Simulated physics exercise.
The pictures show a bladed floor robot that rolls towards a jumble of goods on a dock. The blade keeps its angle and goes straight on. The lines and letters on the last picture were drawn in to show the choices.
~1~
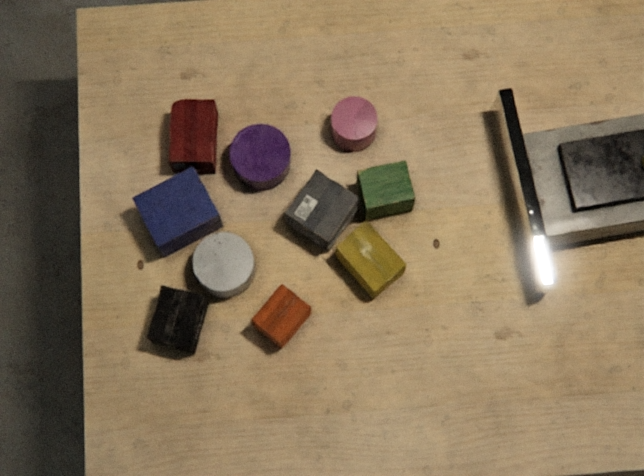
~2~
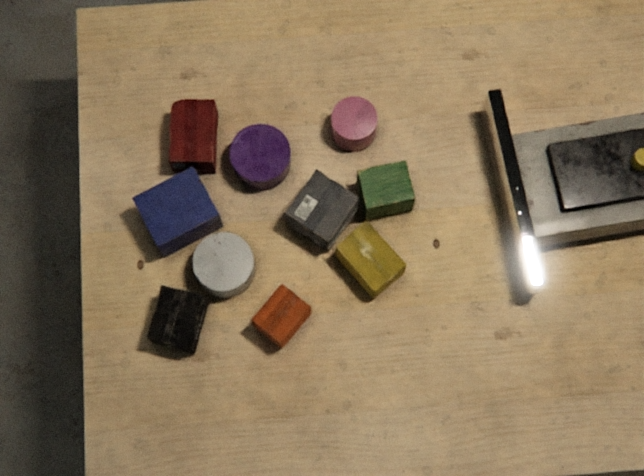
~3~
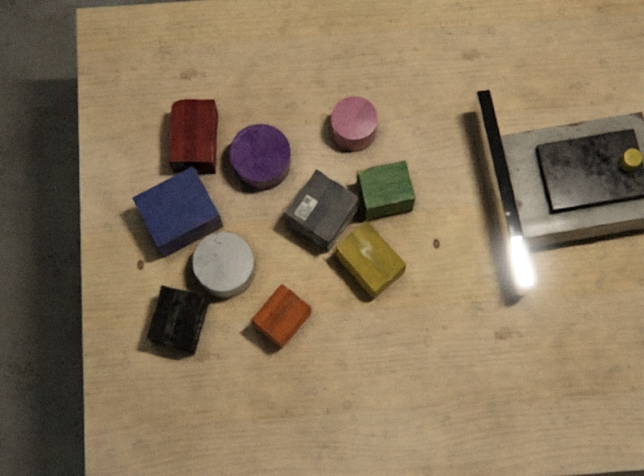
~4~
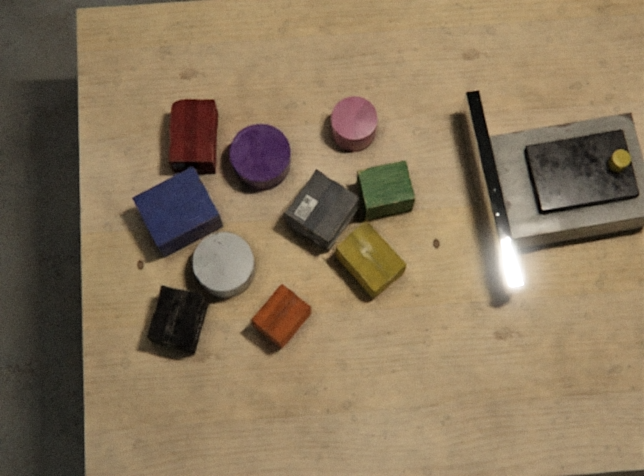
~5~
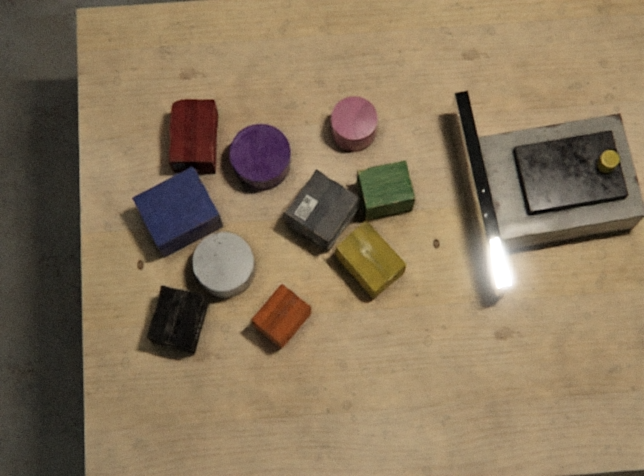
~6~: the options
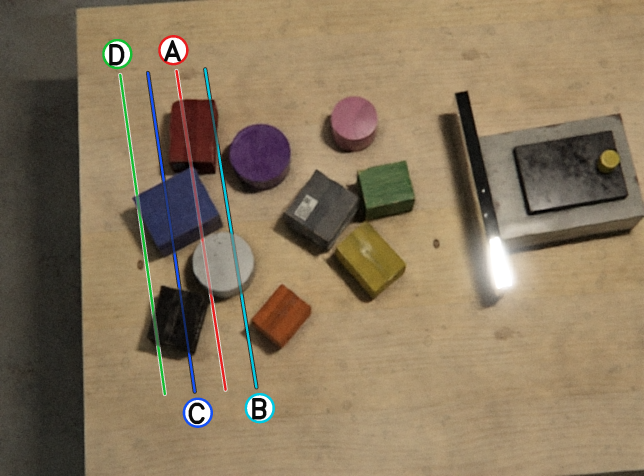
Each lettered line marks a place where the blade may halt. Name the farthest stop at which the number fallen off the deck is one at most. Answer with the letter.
At C, and not beyond.
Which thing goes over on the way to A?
The blue crate goes over.
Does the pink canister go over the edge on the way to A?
No.
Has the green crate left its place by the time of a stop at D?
Yes.
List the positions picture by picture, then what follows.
Red parcel (193, 136); pink canister (354, 124); green crate (385, 191), in the first frame.
Robot (596, 171); white canister (224, 266), in the second frame.
Robot (585, 172); yellow box (371, 260), in the third frame.
Robot (574, 172); black parcel (178, 319), in the fourth frame.
Robot (563, 173); purple pail (261, 158); red parcel (193, 136); pink canister (354, 124), in the fifth frame.
On the marked copy, A at (200, 225); B at (230, 222); C at (170, 227); D at (142, 229).
Following C. Soon after the start, robot (451, 181); pink canister (323, 129); grey parcel (275, 222).
Later, robot (339, 189); blue crate (114, 214); red parcel (156, 124).
In the end, robot (251, 195); blue crate over the edge; red parcel (89, 106); one fallen.
As for the rest, A is within the limit but short; B is within the limit but short; D drops five.
